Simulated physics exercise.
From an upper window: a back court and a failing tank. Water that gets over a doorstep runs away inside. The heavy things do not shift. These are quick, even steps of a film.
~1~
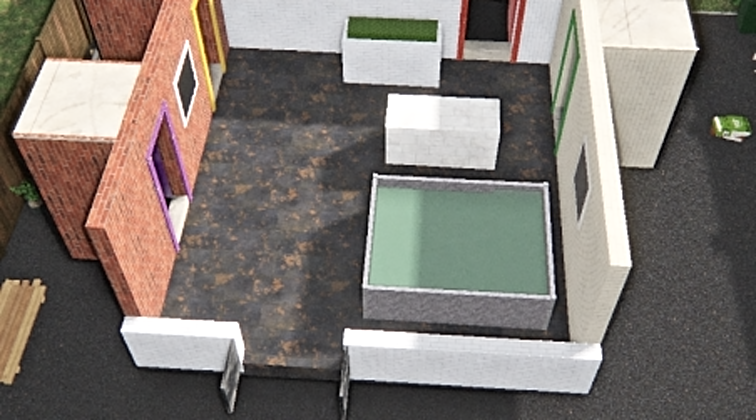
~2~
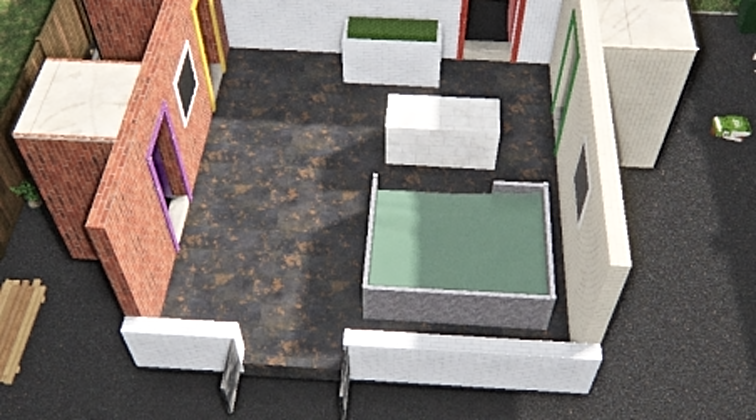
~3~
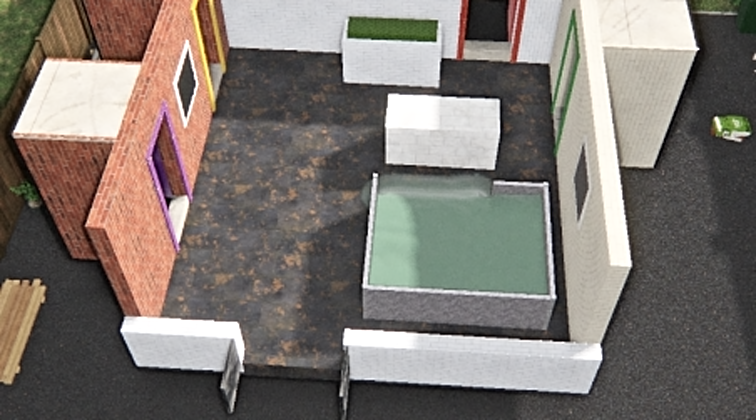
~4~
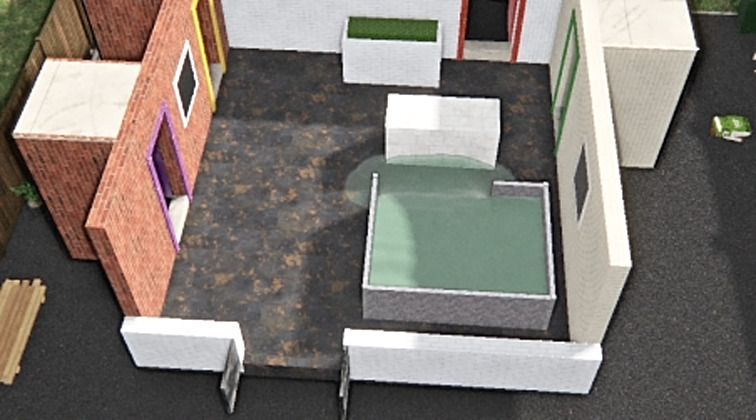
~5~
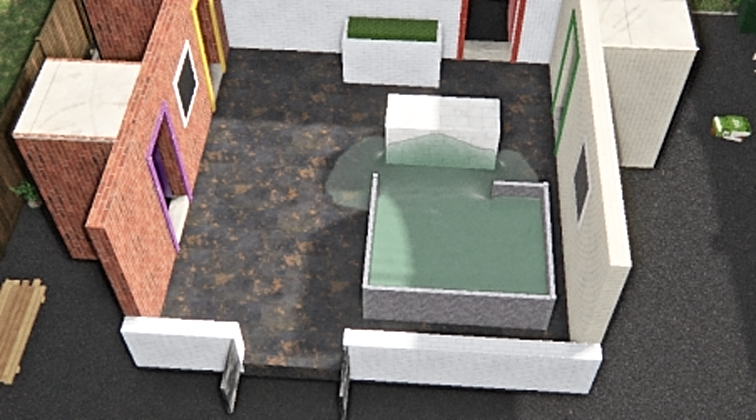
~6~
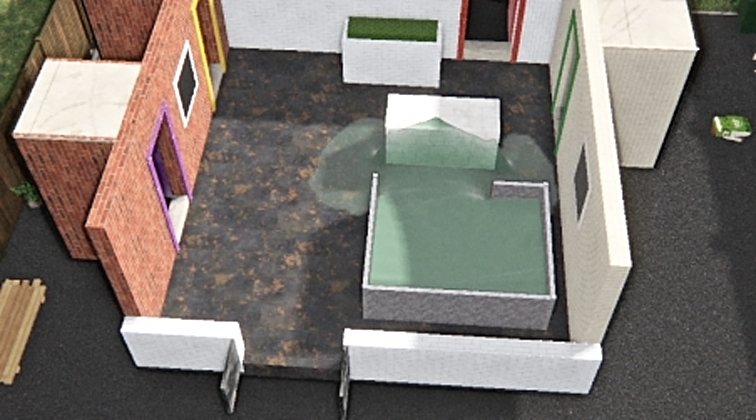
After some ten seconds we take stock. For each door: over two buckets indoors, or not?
One by one: The purple door admits no more than that; the green door admits no more than that; the yellow door admits no more than that; the red door admits no more than that.
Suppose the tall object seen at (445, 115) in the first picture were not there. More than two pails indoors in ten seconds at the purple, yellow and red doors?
In short: Purple door is under, yellow door goes over, red door is over.
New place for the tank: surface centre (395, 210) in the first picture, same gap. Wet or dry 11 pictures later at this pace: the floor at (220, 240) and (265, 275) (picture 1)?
In turn: Free of water, clear.
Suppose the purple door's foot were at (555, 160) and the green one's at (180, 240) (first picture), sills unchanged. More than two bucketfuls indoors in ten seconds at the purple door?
In short: Purple floods.
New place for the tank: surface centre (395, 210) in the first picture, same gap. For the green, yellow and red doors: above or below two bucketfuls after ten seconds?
Then: The green one takes less; the yellow one lets more in; the red one is under.
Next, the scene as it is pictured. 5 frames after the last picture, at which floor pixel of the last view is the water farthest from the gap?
Close to (322, 63).
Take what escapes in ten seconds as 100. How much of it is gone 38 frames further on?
Close to 25 %.
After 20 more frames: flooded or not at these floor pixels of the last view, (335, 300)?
There: Clear.
A moment on, water covers 30 % of the floor; the purple door not reached, the green door wet at the sill, nothing in, the yellow door not reached, the red door not reached.
Next, water covers 55 % of the floor; the purple door wet at the sill, nothing in, the green door wet at the sill, nothing in, the yellow door wet at the sill, nothing in, the red door not reached.
Then, water covers 75 % of the floor; the purple door under two buckets in, the green door wet at the sill, nothing in, the yellow door wet at the sill, nothing in, the red door wet at the sill, nothing in.
Later, water covers 90 % of the floor; the purple door under two buckets in, the green door wet at the sill, nothing in, the yellow door wet at the sill, nothing in, the red door wet at the sill, nothing in.
In the end, water covers 95 % of the floor; the purple door under two buckets in, the green door wet at the sill, nothing in, the yellow door wet at the sill, nothing in, the red door wet at the sill, nothing in.
